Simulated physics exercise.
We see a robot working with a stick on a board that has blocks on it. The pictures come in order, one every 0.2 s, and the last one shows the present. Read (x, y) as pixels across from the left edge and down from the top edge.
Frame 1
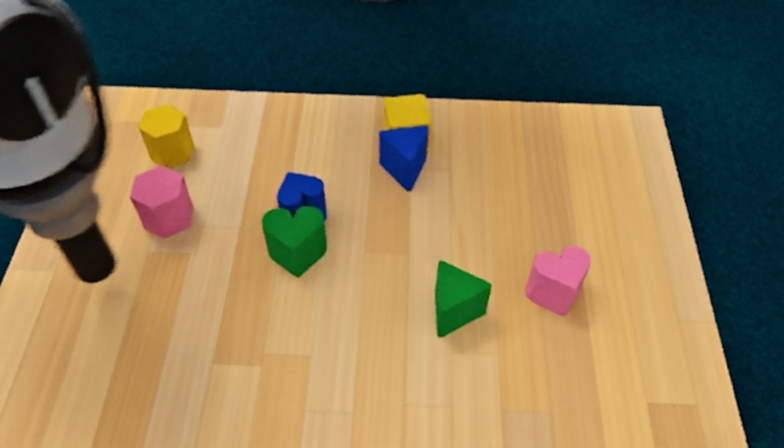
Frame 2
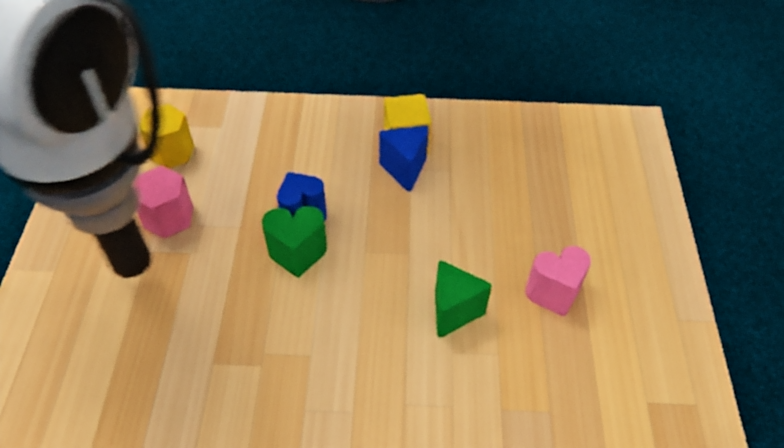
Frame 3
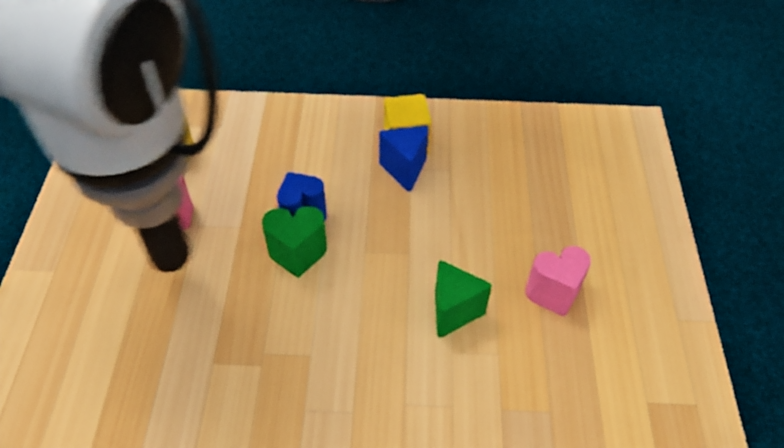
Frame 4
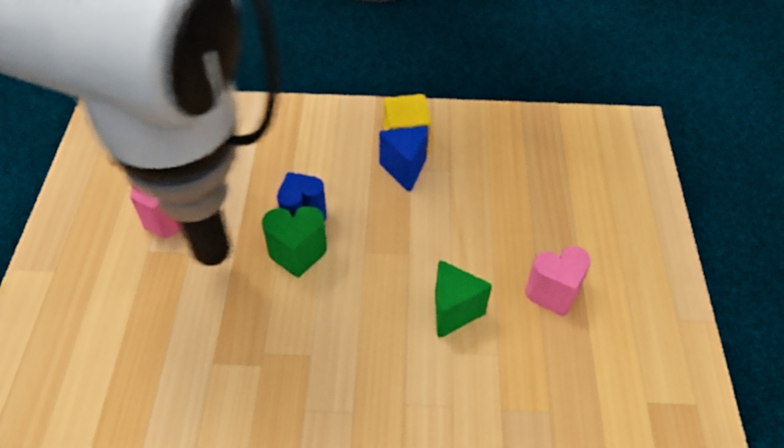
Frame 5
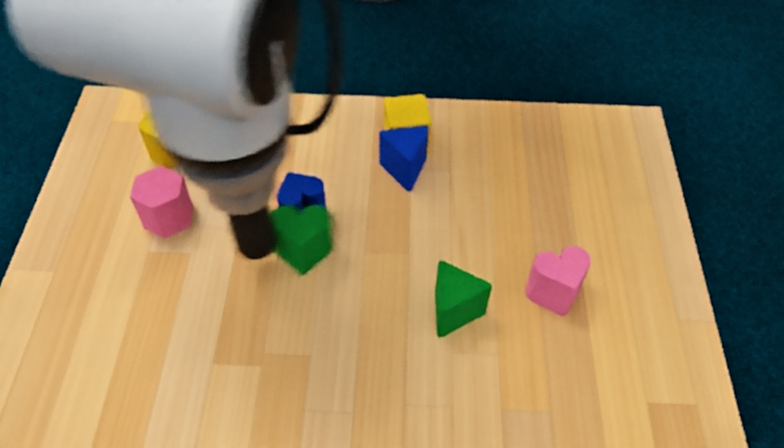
Robot arm with a dark-tipped stick moving right across a wooden board of coloured blocks, nudging the green heart slightly.
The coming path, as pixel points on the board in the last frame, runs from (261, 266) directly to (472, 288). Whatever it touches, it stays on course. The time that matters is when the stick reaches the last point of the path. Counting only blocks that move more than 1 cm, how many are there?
The push will move two blocks.
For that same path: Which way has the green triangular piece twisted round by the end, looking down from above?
Answer: With the clock.
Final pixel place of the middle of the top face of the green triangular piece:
The spot you're after is about (486, 292) in the image.
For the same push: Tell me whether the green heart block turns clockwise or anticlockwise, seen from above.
From above, it looks like the green heart block goes counterclockwise.
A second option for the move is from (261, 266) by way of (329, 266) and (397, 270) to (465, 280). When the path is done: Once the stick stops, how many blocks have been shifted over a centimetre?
Moved: 2.
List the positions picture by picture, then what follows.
In the first picture, tip of the stick at (97, 268), middles of tops, blue heart block at (298, 187), green heart block at (293, 224), green triangular piece at (458, 285).
In the second picture, stick at (133, 263), nothing pushed.
In the third picture, stick at (171, 257), nothing pushed.
In the fourth picture, stick at (212, 251), nothing pushed.
In the fifth picture, stick at (256, 245), blue heart block at (298, 187), green heart block at (299, 222), green triangular piece at (458, 285).
On the path given first. One third of the way, stick at (328, 253); green heart block at (362, 214), turned 40° anticlockwise.
Two thirds of the way, stick at (402, 261); green heart block at (390, 208), turned 90° anticlockwise.
At the end, stick at (475, 268); blue heart block unmoved; green heart block at (390, 208), turned 90° anticlockwise; green triangular piece at (486, 292), turned 80° clockwise.
